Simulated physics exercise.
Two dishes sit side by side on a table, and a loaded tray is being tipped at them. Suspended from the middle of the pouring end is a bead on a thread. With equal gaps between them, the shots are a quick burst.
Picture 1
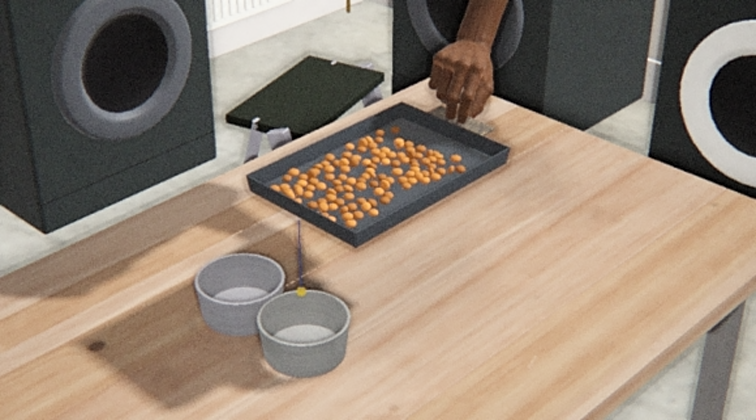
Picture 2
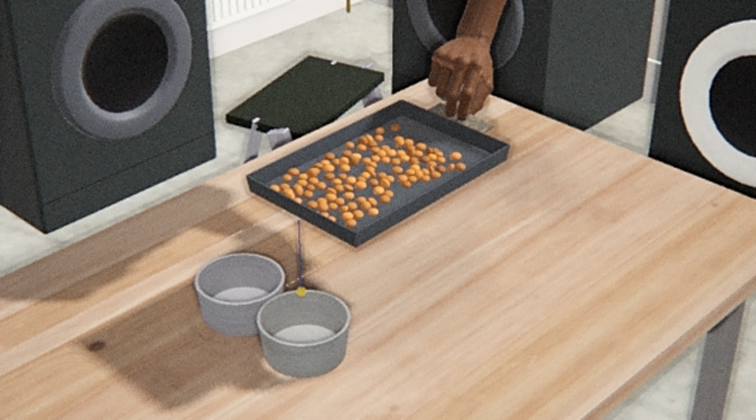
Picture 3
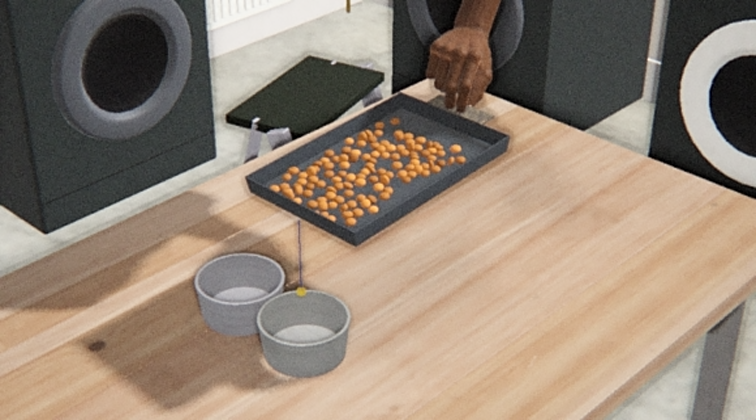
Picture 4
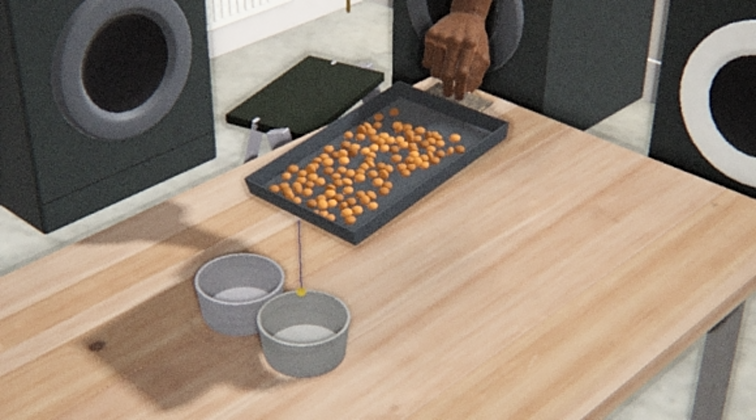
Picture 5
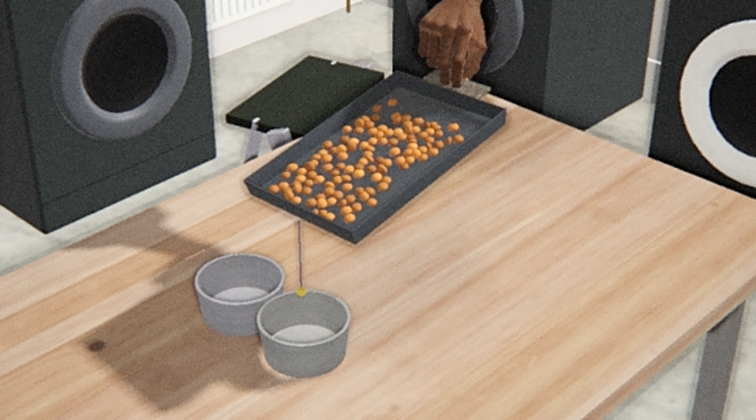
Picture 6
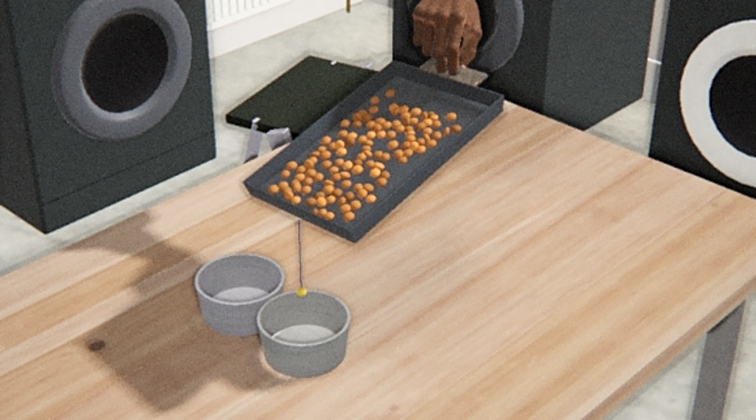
A hand slowly raises the far end of a dark tray holding small orange-brown pieces.
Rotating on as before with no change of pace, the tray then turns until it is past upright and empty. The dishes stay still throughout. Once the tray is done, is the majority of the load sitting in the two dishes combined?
Yes. Most of the load lands in the dishes.
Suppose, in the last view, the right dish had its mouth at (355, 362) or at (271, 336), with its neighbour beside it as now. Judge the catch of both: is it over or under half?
At place one not up to half; at place two in excess of half.
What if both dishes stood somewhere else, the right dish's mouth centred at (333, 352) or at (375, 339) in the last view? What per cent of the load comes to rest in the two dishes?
In order, 60 % and 10 %.
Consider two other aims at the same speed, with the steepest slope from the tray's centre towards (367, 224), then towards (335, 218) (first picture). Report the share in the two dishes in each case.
Around 30 per cent first, around 40 per cent next.
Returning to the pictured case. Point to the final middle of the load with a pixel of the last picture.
Somewhere around (243, 319) in the last picture.
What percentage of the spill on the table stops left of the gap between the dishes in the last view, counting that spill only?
About 100 per cent.
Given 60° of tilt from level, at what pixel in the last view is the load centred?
Around (293, 178).
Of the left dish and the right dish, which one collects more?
Of the two, the left-side one is the fuller.
Just after the last frame, tray tipped steeply; every one on the tray.
A moment on, tray tipped right over; roughly half on the tray; about a tenth in the right dish; roughly a quarter in the left dish; about a tenth outside both; about a tenth in the air.
Further on, tray tipped past a quarter turn; roughly a quarter in the right dish; roughly two thirds in the left dish; roughly a quarter outside both.
When it is over, tray tipped past a quarter turn; roughly a quarter in the right dish; roughly two thirds in the left dish; roughly a quarter outside both.
